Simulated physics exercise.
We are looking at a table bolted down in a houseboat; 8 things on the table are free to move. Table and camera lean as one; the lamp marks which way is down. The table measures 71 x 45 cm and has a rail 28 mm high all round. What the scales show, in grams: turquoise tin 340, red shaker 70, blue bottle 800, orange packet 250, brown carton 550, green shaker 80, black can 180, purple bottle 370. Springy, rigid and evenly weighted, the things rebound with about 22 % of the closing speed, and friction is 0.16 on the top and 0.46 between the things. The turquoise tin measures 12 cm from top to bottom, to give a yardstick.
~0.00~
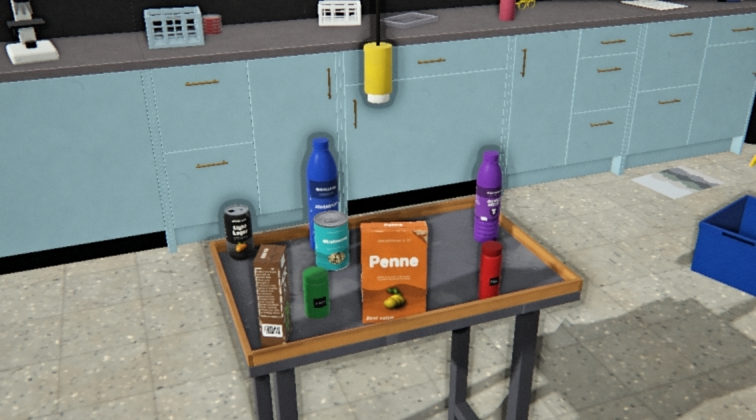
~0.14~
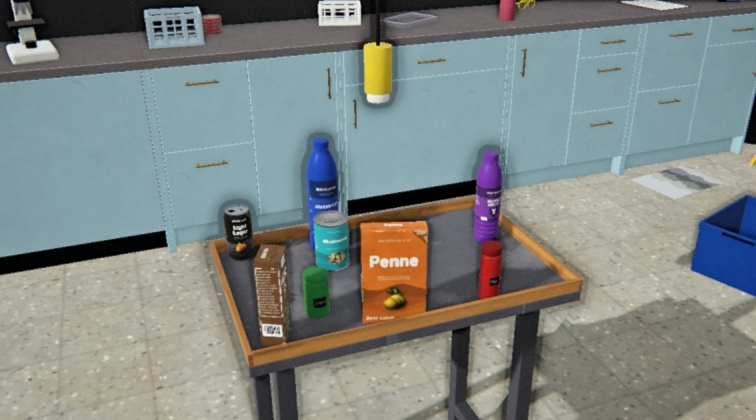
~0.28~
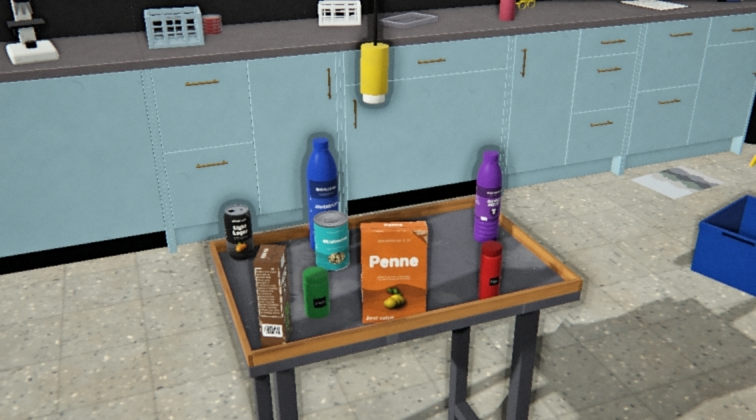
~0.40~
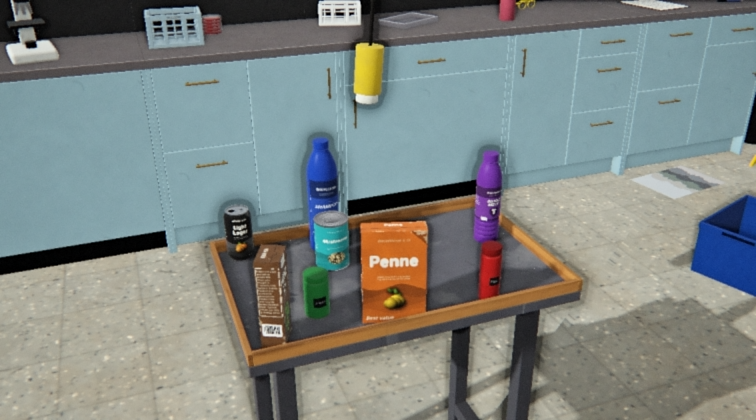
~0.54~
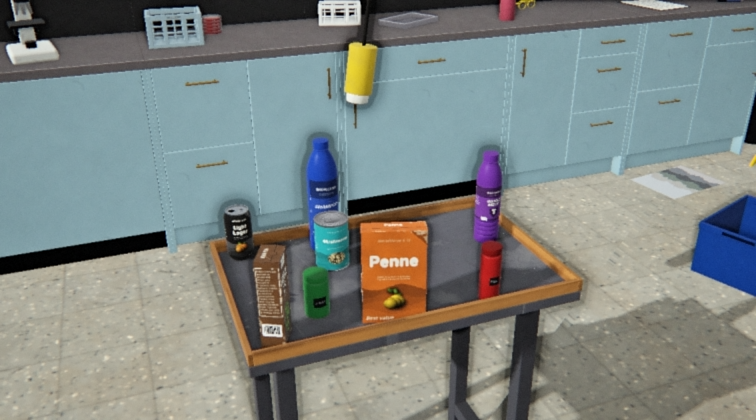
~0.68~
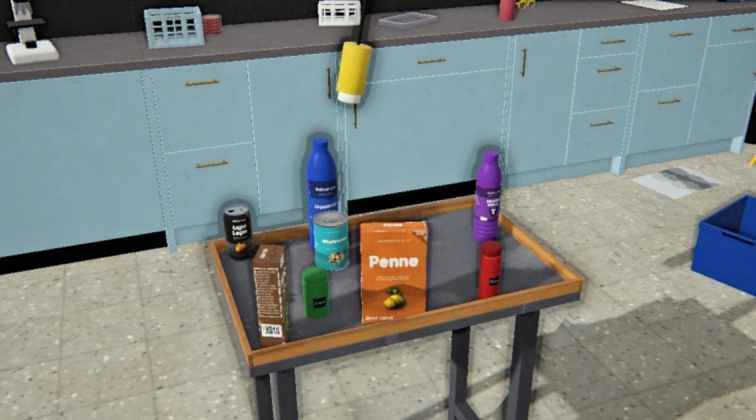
A table of groceries stays still while a yellow bottle hanging behind it swings left.
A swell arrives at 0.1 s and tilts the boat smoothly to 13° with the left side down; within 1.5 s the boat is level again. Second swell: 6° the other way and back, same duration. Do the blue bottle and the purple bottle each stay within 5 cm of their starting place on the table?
The blue bottle goes beyond it; the purple bottle goes beyond it.
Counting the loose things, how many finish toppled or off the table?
I make it 0.
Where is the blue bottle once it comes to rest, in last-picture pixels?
It winds up close to (273, 203).
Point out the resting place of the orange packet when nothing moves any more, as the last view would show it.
It finishes around (334, 285).
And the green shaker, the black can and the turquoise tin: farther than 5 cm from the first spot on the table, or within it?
First, the green shaker is moved away; second, the black can stays in its position; third, the turquoise tin is moved away.
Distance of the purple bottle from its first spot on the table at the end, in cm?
Displacement: Approx. 12 cm.
By 0.88 s, heel 13°, left side down; purple bottle 2 cm from its spot near (482, 198); blue bottle 2 cm from its spot near (316, 196); brown carton 2 cm from its spot.
By 1.08 s, heel 10°, left side down; purple bottle 6 cm from its spot near (467, 200); blue bottle 6 cm from its spot near (300, 198); orange packet 6 cm from its spot.
By 1.18 s, heel 8°, left side down; purple bottle 8 cm from its spot near (458, 202); blue bottle 8 cm from its spot near (290, 200); orange packet 8 cm from its spot.
By 1.38 s, heel 3°, left side down; purple bottle 12 cm from its spot near (444, 204); blue bottle 12 cm from its spot near (275, 202); orange packet 12 cm from its spot.
When it is over (3.6 s), not toppled but over 5 cm from the start, turquoise tin, red shaker, blue bottle, orange packet, green shaker and purple bottle; the other 2 within 5 cm of the start. End places, in pixels of the last picture, blue bottle near (273, 203), purple bottle near (443, 205).
